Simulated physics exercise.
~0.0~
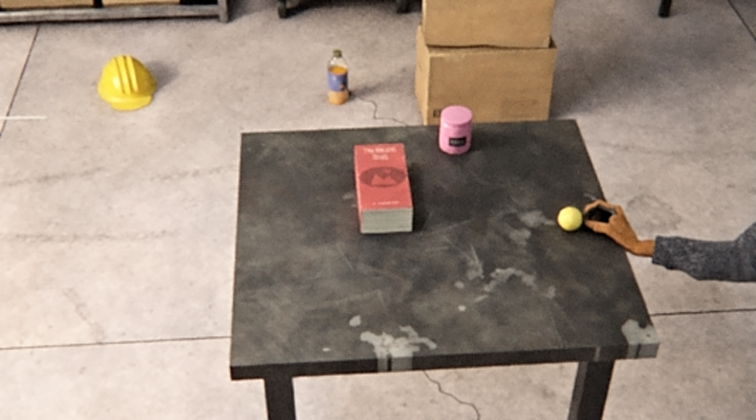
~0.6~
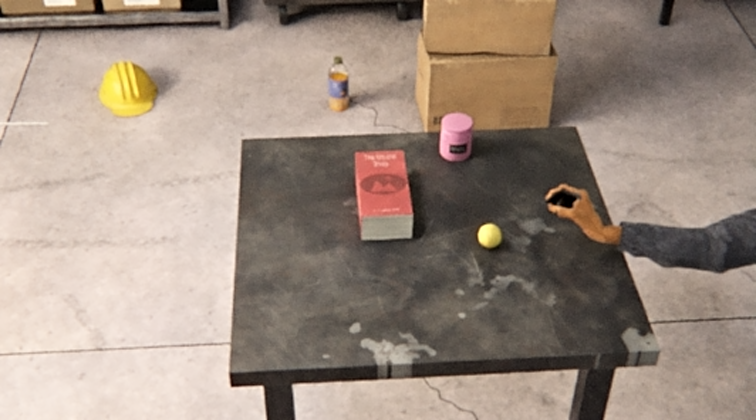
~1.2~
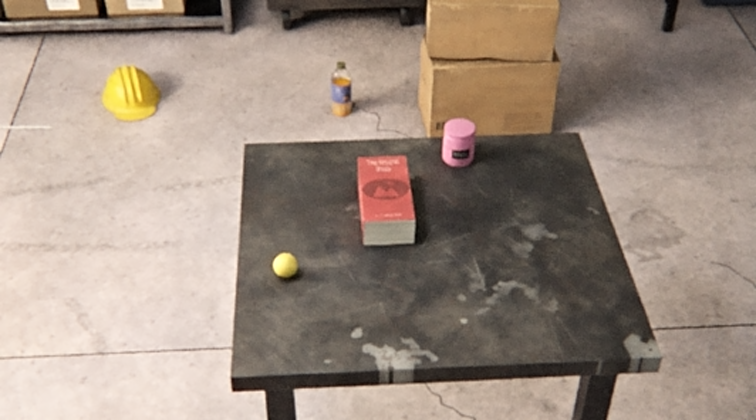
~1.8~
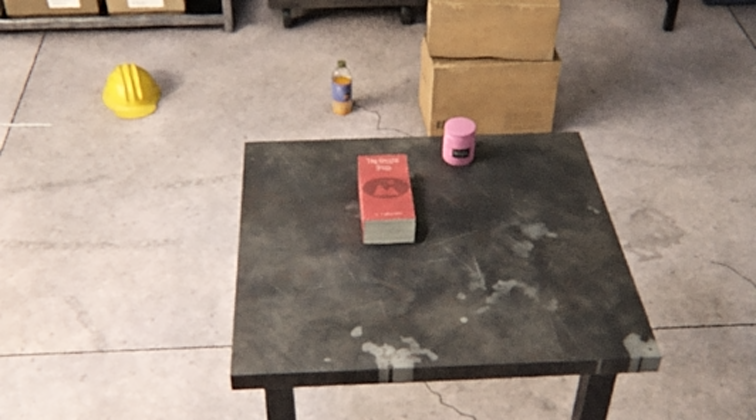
A yellow lemon rolls left from a hand, passes a red book, and leaves the table.
